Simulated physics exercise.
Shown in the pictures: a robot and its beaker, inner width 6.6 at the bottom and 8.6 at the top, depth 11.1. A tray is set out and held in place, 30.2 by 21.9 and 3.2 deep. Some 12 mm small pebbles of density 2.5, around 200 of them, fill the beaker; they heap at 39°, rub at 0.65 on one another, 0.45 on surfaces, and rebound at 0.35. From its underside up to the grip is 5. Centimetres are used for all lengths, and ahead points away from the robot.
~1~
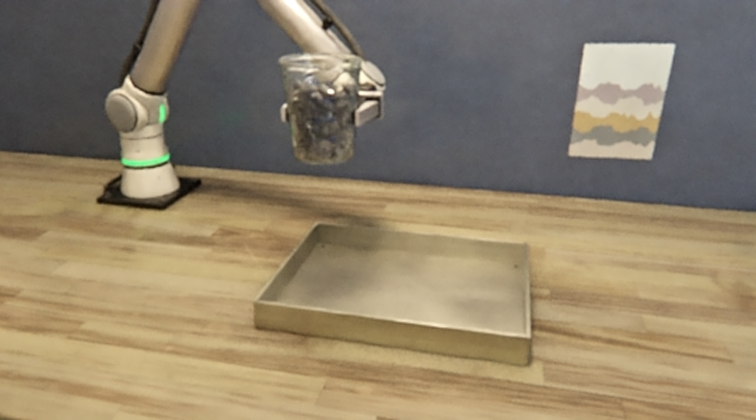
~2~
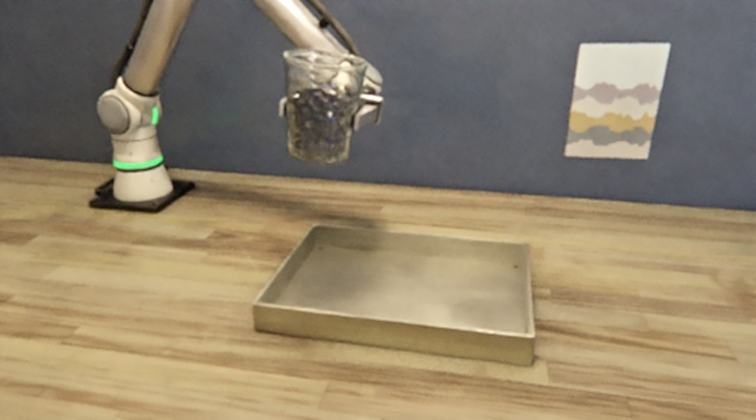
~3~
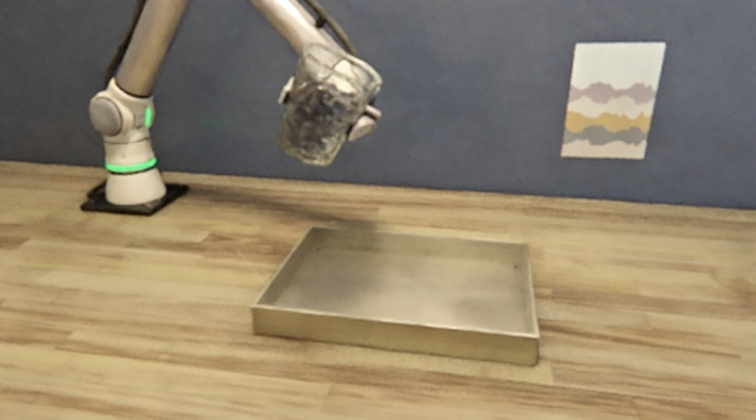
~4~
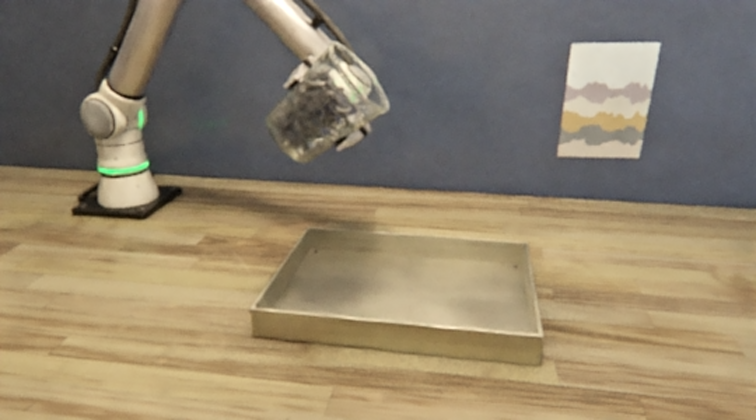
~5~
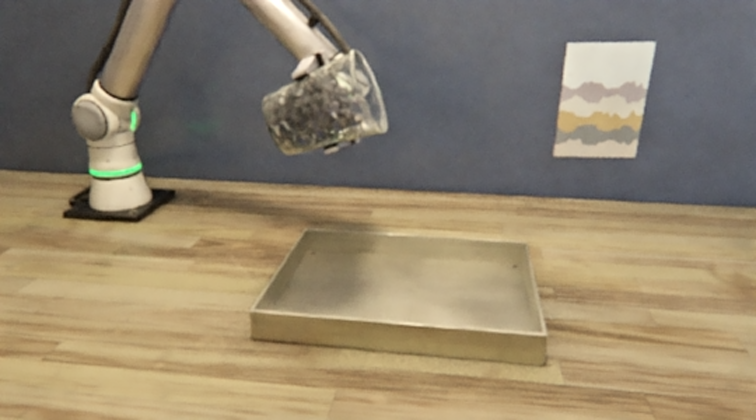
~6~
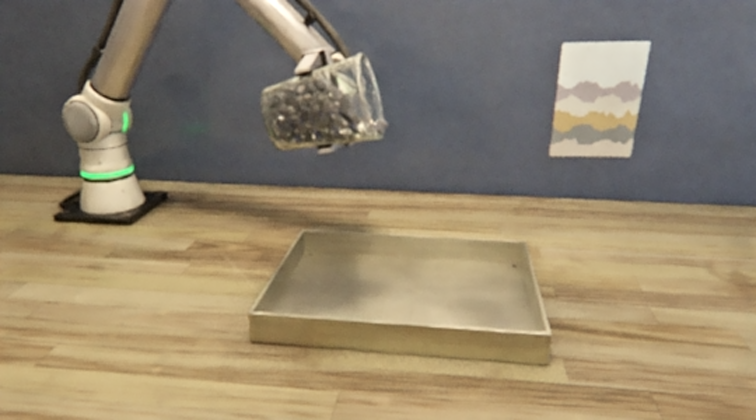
Above a shallow metal tray, a robot arm steadily tilts a filled clear beaker onto its side.
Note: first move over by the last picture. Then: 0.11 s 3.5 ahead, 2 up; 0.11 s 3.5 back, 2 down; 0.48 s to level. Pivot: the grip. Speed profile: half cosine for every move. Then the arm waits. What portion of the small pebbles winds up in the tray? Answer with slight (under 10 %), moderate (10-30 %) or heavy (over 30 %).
Heavy.
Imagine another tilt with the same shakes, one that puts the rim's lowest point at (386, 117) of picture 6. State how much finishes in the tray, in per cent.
Around 20 in a hundred.
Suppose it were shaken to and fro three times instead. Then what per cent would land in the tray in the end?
Approx. 75 per cent.
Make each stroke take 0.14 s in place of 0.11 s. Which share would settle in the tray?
Estimate for that case: 20 %.
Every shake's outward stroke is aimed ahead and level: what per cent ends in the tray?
Some 35 in a hundred.
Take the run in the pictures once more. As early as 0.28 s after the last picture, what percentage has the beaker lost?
Share gone by then: Close to 45 %.
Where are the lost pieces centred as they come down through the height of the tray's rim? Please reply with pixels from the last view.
Around (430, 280).
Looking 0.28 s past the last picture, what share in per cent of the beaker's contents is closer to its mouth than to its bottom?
Share in the mouth half: About 75 %.
Then, 0.28 s after the last picture, tilted 73° forward, highest piece 25 above the table; 113 in the beaker, 85 in flight or on a rim.
Then, 0.56 s after the last picture, tilted 15° forward, highest piece 27 above the table; 102 in the beaker, 96 in the tray.
Then, 0.90 s after the last picture, level, highest piece 25 above the table; 102 in the beaker, 96 in the tray.
Then, 1.95 s after the last picture, level, highest piece 25 above the table; 102 in the beaker, 96 in the tray.
Final count, 102 in the beaker, 96 in the tray. That is 48 % in the tray.
